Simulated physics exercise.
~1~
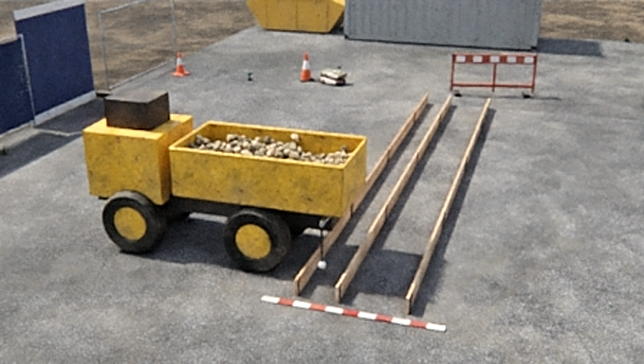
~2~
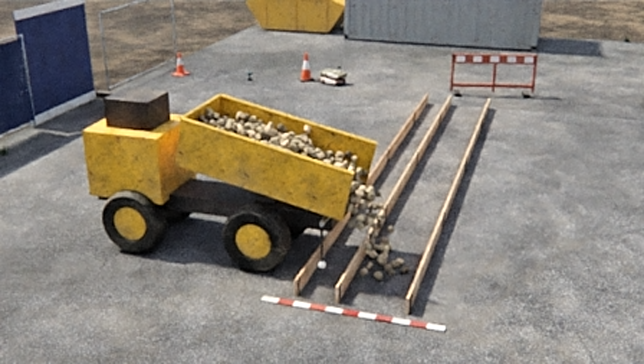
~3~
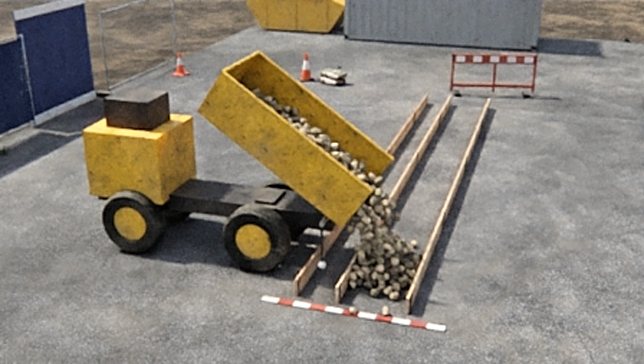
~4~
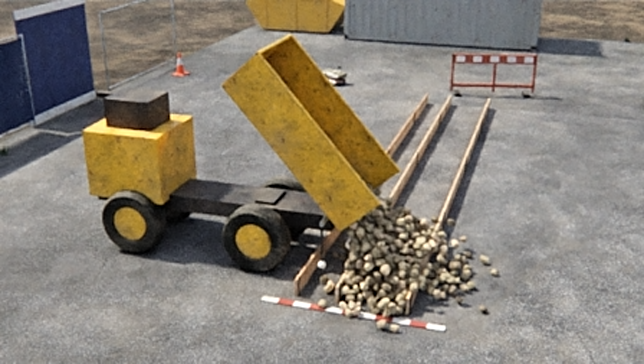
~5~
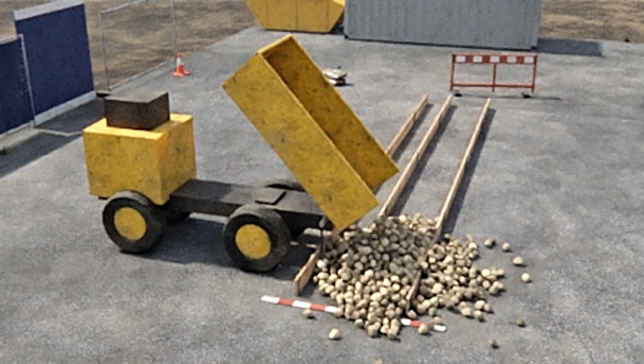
A yellow tipper truck raises its body and pours stones into a spreading heap over wooden boards.
